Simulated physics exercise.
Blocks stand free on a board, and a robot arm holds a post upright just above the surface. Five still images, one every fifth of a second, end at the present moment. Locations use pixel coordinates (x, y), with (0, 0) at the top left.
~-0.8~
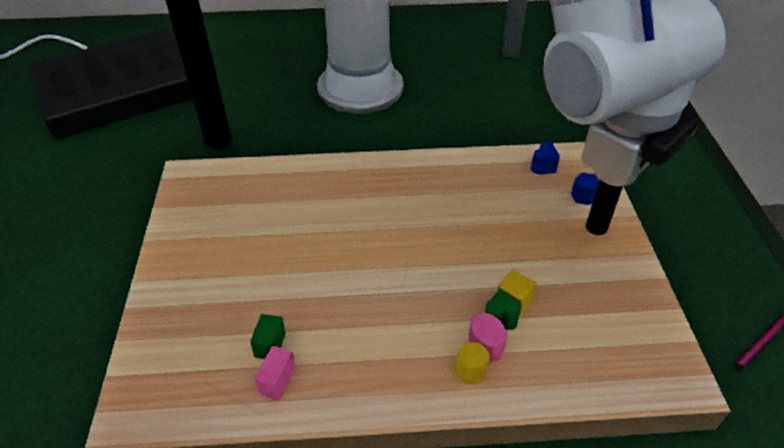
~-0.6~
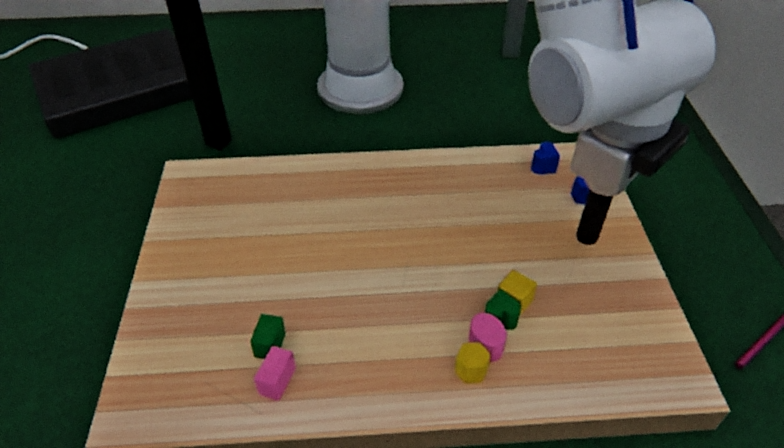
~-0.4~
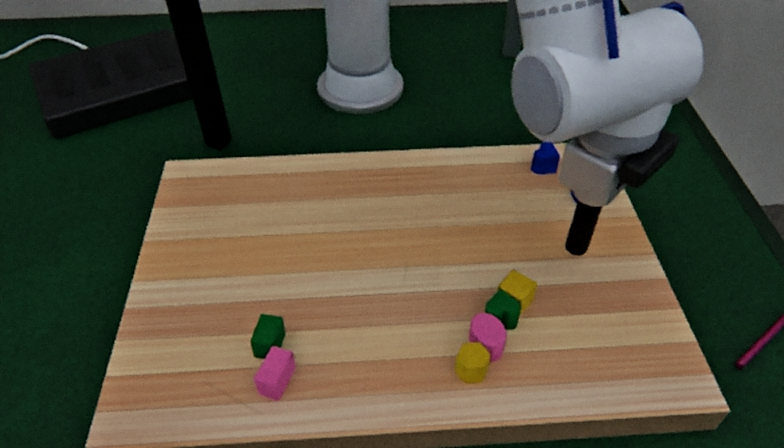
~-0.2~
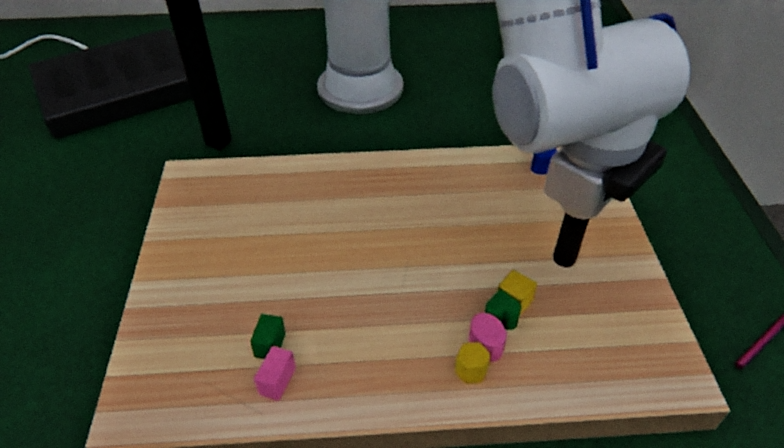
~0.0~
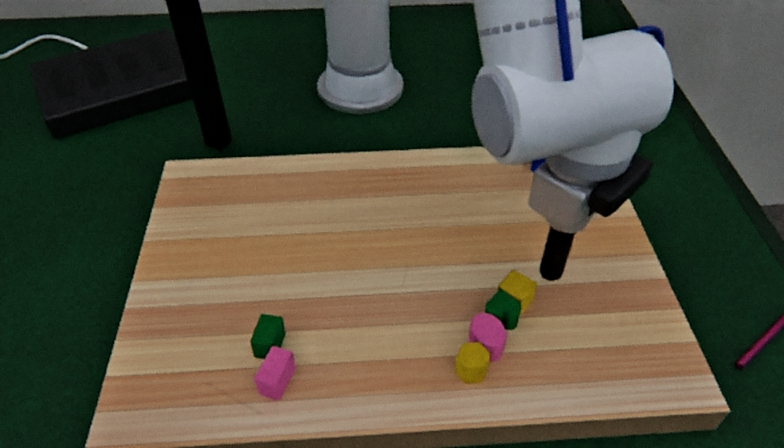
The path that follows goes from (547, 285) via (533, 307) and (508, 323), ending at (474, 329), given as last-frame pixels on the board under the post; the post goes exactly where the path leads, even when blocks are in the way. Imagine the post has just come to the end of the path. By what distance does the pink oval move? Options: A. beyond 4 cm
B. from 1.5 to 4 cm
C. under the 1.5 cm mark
My pick is B.
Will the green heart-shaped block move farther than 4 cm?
Going by the path, yes.
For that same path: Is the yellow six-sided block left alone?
Final answer: No.
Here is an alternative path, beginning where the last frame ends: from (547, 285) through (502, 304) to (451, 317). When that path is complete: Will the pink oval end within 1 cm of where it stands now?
No, it doesn't check out.
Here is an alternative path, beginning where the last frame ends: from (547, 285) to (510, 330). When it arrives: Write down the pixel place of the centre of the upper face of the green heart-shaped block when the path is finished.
Its top face will be centred at roughly (458, 306).
What follows on the original path. One third of the way, post at (536, 296); pink oval at (485, 330), turned 20° anticlockwise; green heart-shaped block at (487, 306), turned 15° clockwise; yellow square block at (507, 291), turned 25° clockwise.
Two thirds of the way, post at (510, 312); yellow six-sided block at (473, 357); pink oval at (482, 331), turned 35° anticlockwise; green heart-shaped block at (468, 306); yellow square block at (489, 292), turned 90° clockwise.
At the end, post at (476, 318); yellow six-sided block at (472, 364); pink oval at (472, 337), turned 65° anticlockwise; green heart-shaped block at (447, 305); yellow square block at (479, 289), turned 120° clockwise.
